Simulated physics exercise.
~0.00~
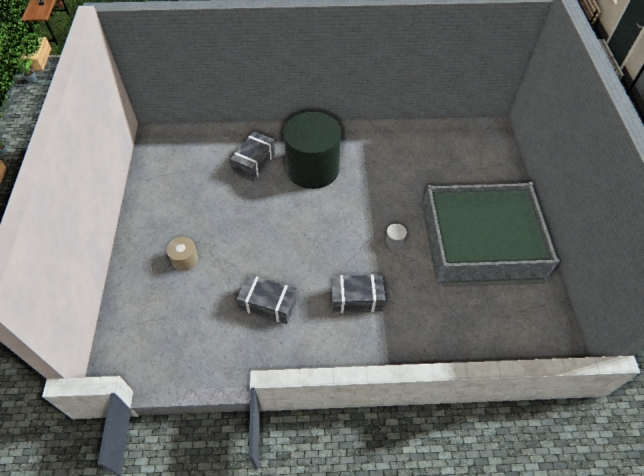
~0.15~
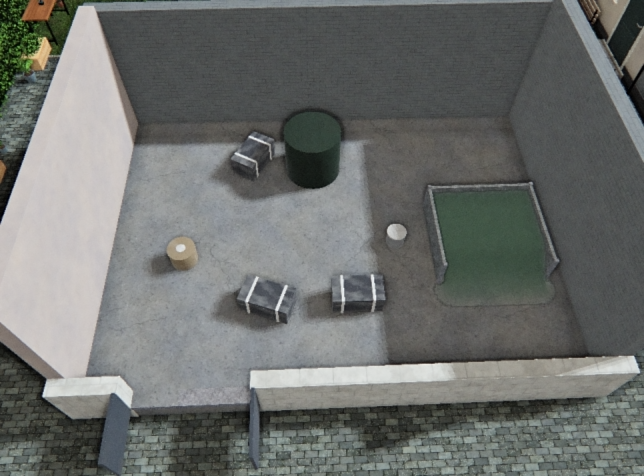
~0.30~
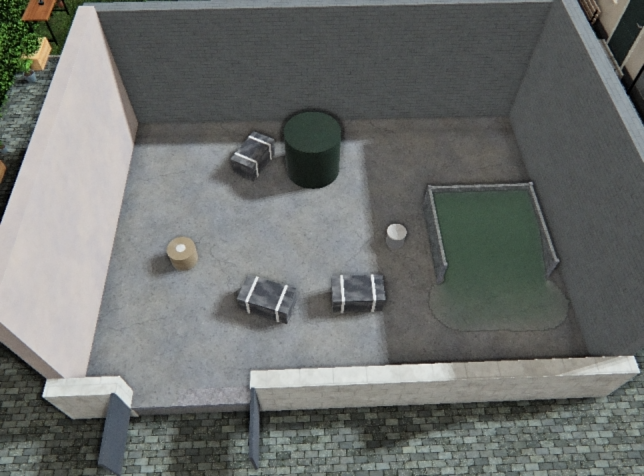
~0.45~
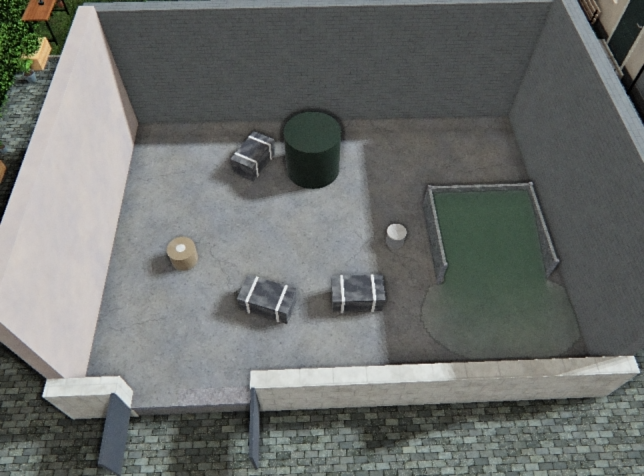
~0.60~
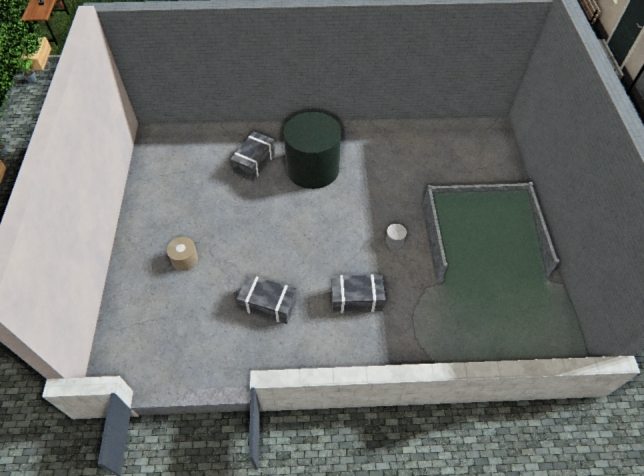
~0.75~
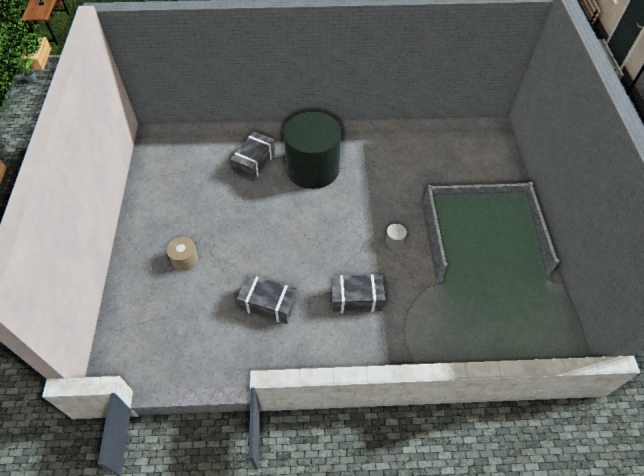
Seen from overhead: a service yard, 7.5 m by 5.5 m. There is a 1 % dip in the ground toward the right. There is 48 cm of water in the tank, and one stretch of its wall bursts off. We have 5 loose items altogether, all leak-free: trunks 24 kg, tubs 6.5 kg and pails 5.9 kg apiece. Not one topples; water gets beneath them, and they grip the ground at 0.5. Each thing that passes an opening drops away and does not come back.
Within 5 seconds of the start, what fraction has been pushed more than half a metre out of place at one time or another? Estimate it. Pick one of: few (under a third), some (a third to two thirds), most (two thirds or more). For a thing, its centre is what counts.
Few.
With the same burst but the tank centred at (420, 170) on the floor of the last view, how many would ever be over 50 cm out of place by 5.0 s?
That gives 2 of them.
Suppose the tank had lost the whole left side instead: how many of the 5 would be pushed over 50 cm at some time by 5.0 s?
That gives 4 of them.
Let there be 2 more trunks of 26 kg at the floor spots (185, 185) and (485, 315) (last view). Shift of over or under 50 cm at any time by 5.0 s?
In that order: Less, over.
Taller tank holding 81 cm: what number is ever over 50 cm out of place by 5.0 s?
Then the count would be 3.
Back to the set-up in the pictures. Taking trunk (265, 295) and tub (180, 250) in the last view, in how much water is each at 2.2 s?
Depths: Near 0 cm, then near 0 cm.
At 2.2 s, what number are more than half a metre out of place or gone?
By that point, 0.
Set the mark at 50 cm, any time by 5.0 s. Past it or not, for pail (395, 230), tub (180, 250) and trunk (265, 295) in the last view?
Result, in order: Undershooting / undershooting / undershooting.
After 1.1 s 0 of 5 are over 50 cm from their spots; 0 afloat.
After 2.2 s 0 of 5 are over 50 cm from their spots; 0 afloat.
After 3.5 s 0 of 5 are over 50 cm from their spots; 0 afloat.
After 5.0 s 1 of 5 are over 50 cm from their spots, and 1 have been at some point; 0 afloat.
